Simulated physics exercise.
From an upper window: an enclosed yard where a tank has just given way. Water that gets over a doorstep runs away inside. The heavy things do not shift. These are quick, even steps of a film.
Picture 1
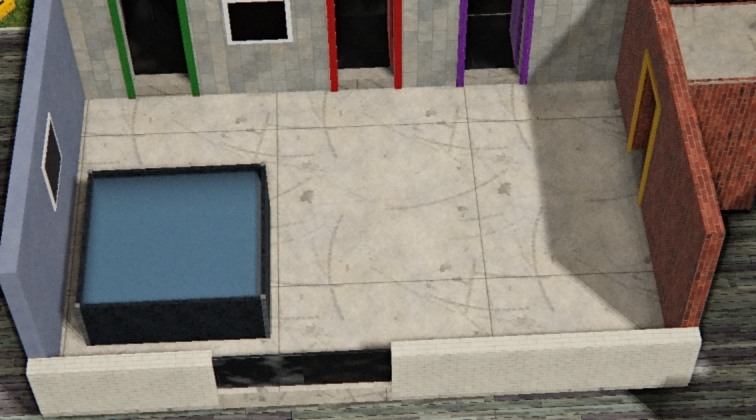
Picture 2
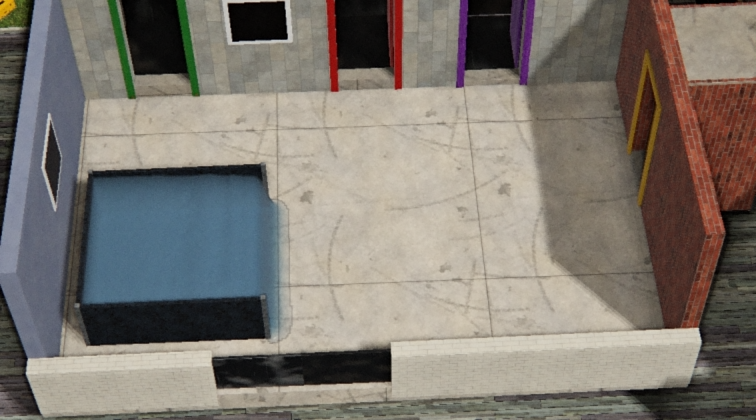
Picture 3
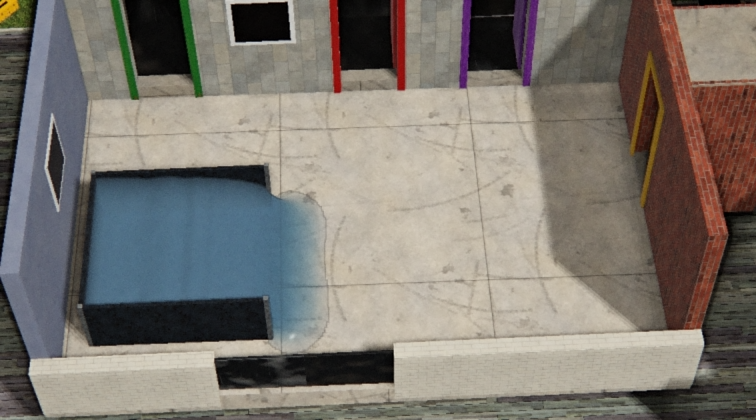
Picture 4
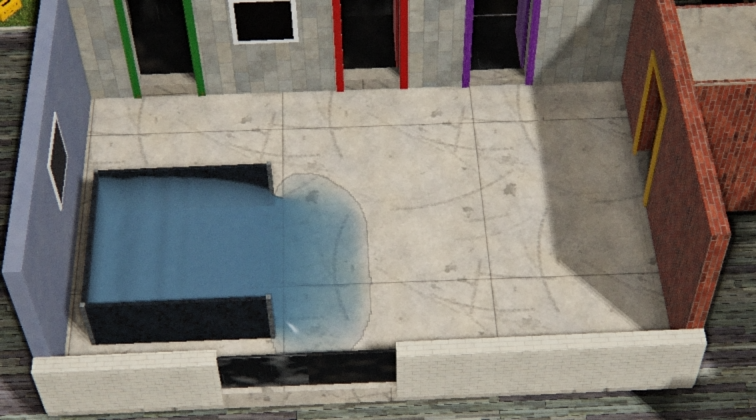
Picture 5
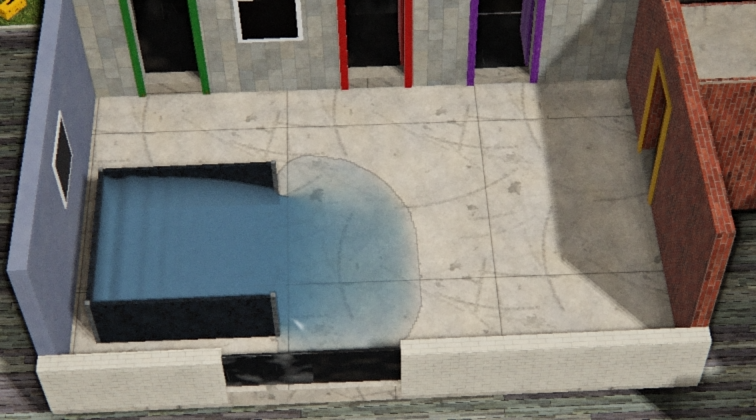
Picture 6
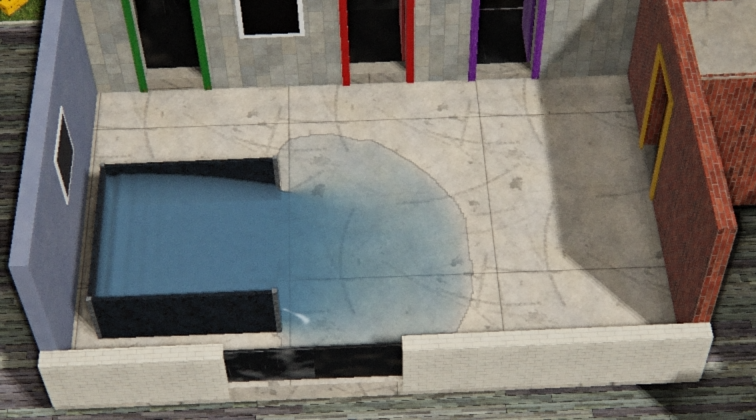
Blue water sits level in an open, dark-walled tank at the left of a walled yard, then pours out through the tank's open right side. It spreads across the pale paved floor in a widening, rounded sheet, reaching past the red doorway as the level inside the tank drops.
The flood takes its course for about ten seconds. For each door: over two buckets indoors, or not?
One by one: The green door holds within the limit; the yellow door floods; the purple door floods; the red door holds within the limit.
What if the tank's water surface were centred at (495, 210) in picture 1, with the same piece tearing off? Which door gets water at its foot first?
First comes the yellow-painted one.
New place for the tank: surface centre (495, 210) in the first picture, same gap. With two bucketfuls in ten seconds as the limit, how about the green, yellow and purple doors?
One by one: Green door lets less in, yellow door floods, purple door holds.
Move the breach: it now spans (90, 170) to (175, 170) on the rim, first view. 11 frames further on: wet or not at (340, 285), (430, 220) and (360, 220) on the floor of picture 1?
In that order: Not flooded, free of water, clear.
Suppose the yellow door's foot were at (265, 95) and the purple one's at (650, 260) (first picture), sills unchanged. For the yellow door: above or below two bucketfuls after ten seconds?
Then: Yellow door lets less in.
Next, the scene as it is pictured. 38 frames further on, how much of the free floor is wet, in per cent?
About 75 per cent.
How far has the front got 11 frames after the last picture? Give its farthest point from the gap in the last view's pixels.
Around (631, 103).
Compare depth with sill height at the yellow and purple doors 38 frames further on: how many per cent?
Roughly 230 per cent, then 180 per cent.
A moment on, water covers 55 % of the floor; the green door not reached, the yellow door not reached, the purple door not reached, the red door not reached.
Next, water covers 70 % of the floor; the green door not reached, the yellow door over two buckets in, the purple door wet at the sill, nothing in, the red door wet at the sill, nothing in.
Then, water covers 70 % of the floor; the green door not reached, the yellow door far over two buckets in, the purple door wet at the sill, nothing in, the red door wet at the sill, nothing in.
Later, water covers 75 % of the floor; the green door not reached, the yellow door far over two buckets in, the purple door over two buckets in, the red door wet at the sill, nothing in.
In the end, water covers 100 % of the floor; the green door wet at the sill, nothing in, the yellow door far over two buckets in, the purple door far over two buckets in, the red door wet at the sill, nothing in.
